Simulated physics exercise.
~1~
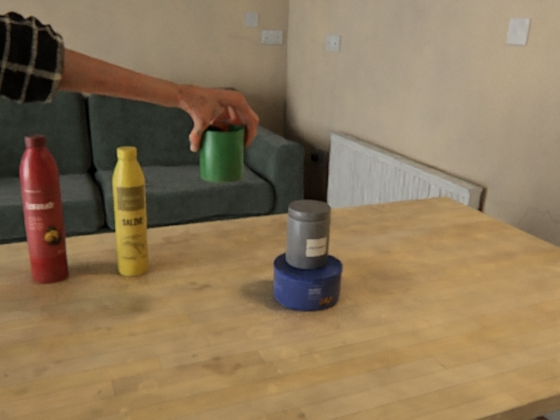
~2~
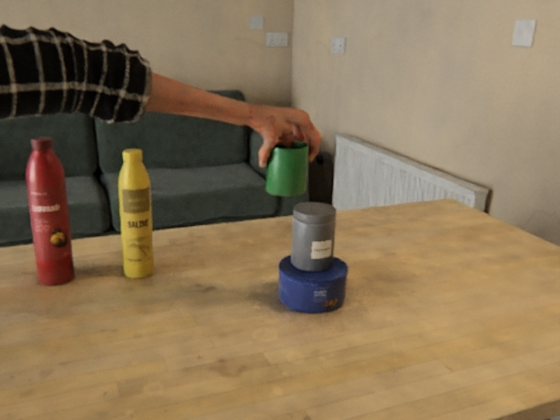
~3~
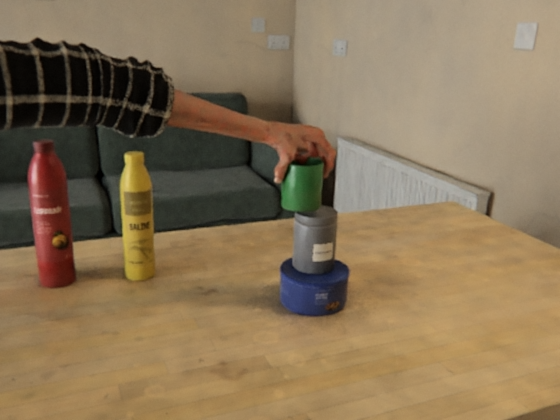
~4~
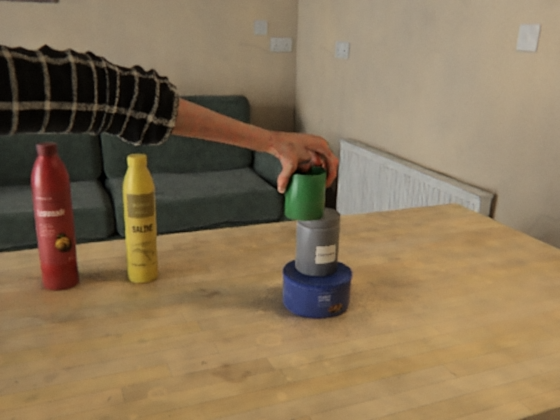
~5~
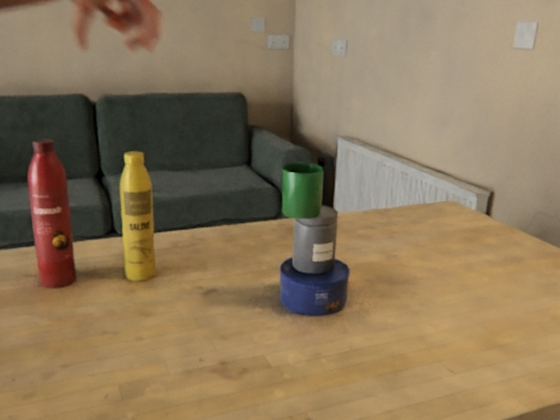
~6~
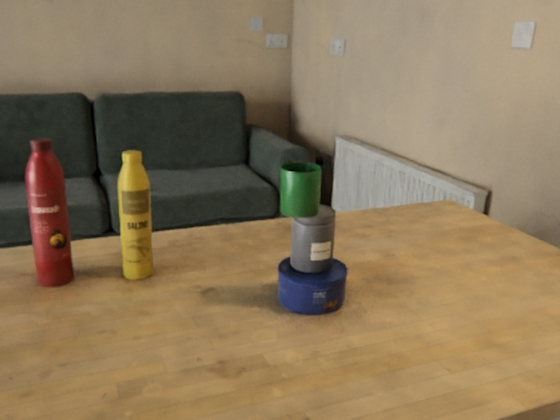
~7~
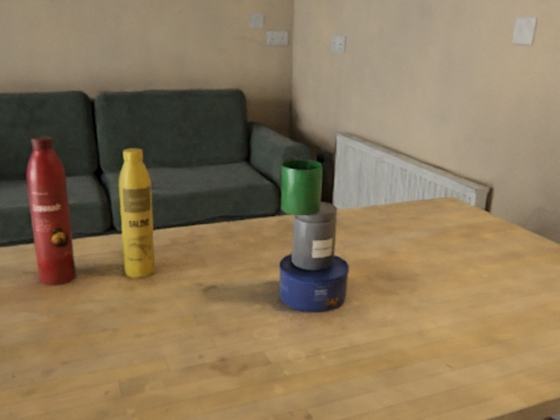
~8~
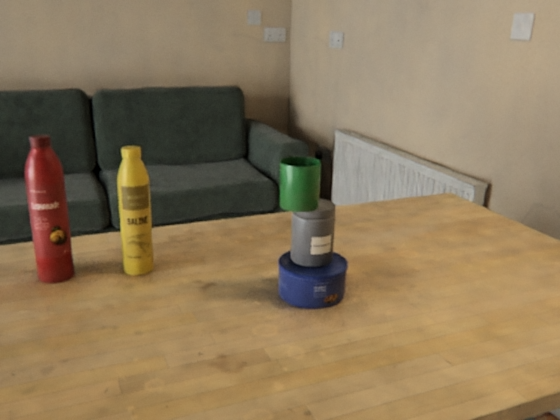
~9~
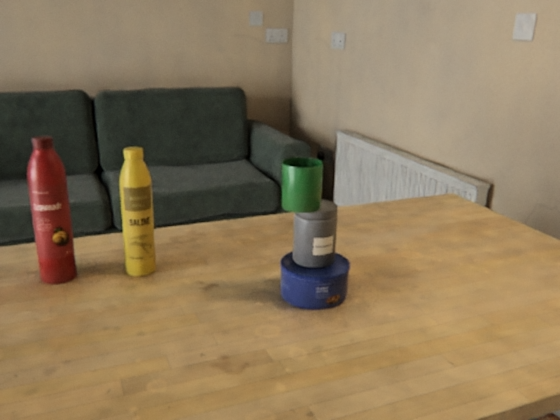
A hand carried a green cup to the right over a wooden table, lowered it onto a grey jar on top of a blue tub, then let go and drew away, leaving the stack standing beside the yellow and red bottles.
